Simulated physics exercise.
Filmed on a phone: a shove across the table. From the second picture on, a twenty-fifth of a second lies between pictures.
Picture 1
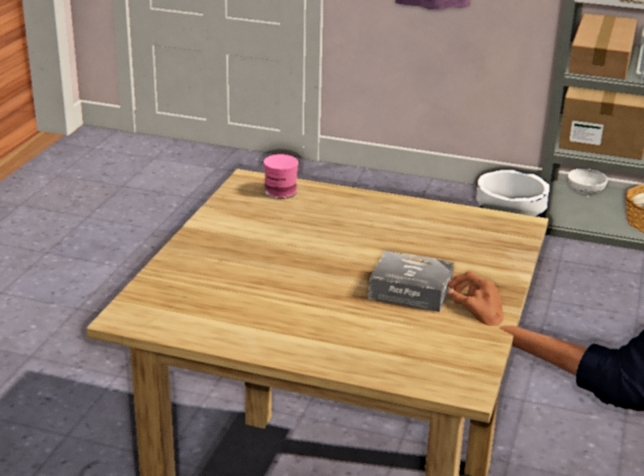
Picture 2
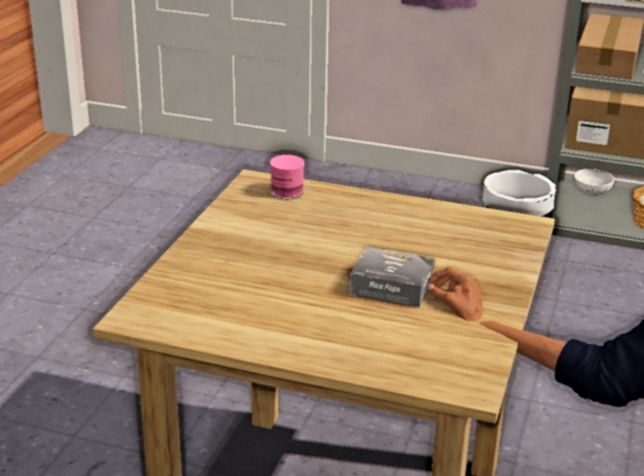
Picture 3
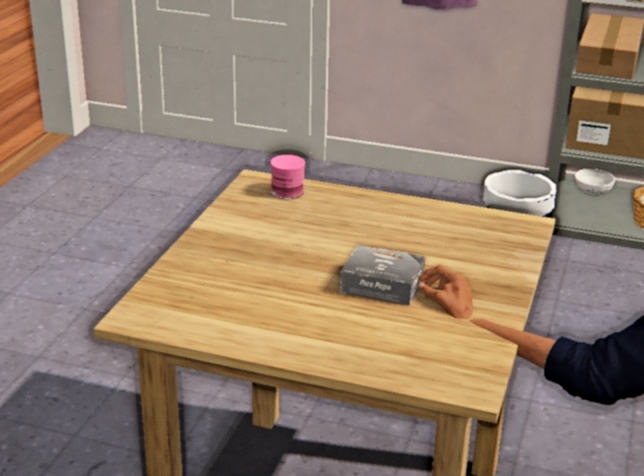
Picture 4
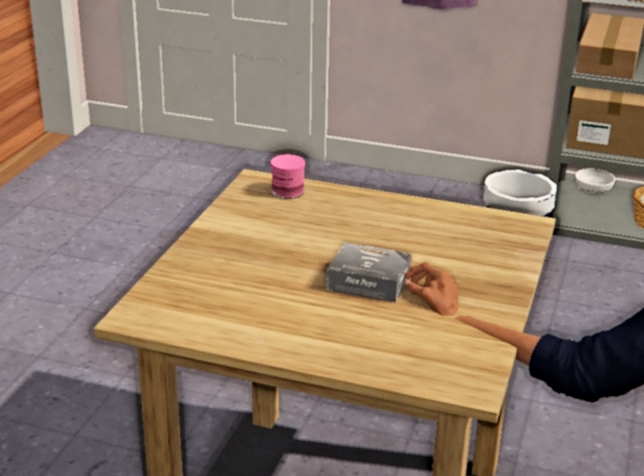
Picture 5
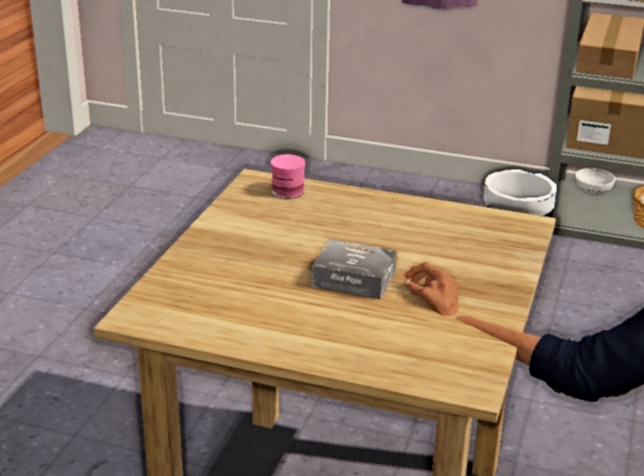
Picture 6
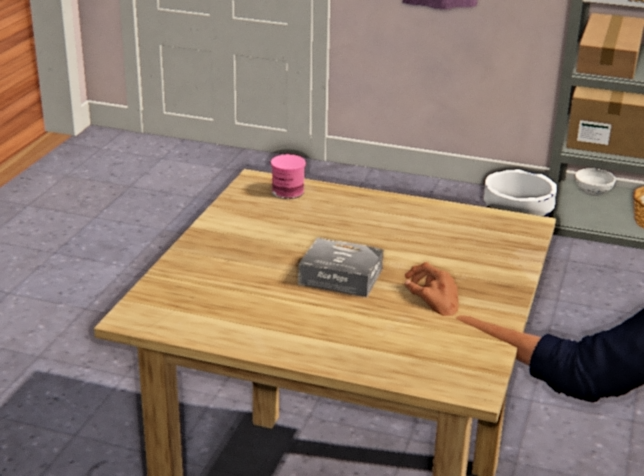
A small grey box sits on a pale wooden table, seen from above at an angle in a room with grey floor tiles, a door and shelves. A pink tub stands at the table's far left corner, and a white bowl is behind it on the right. A hand from the right pushes the box left, then stays still as the box slides slightly farther, after the view shifts slightly early on.
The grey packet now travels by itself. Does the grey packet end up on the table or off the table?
The grey packet stays on the table.
Then, 0.10 s past the last view, grey packet displaced about its own width near (316, 262).
Then, 0.20 s past the last view, grey packet displaced about its own width near (300, 259).
Then, 0.30 s past the last view, grey packet displaced about its own width near (294, 258).
Finally, moved from the start, grey packet. Final places as the last picture's camera would see them, grey packet near (294, 258).
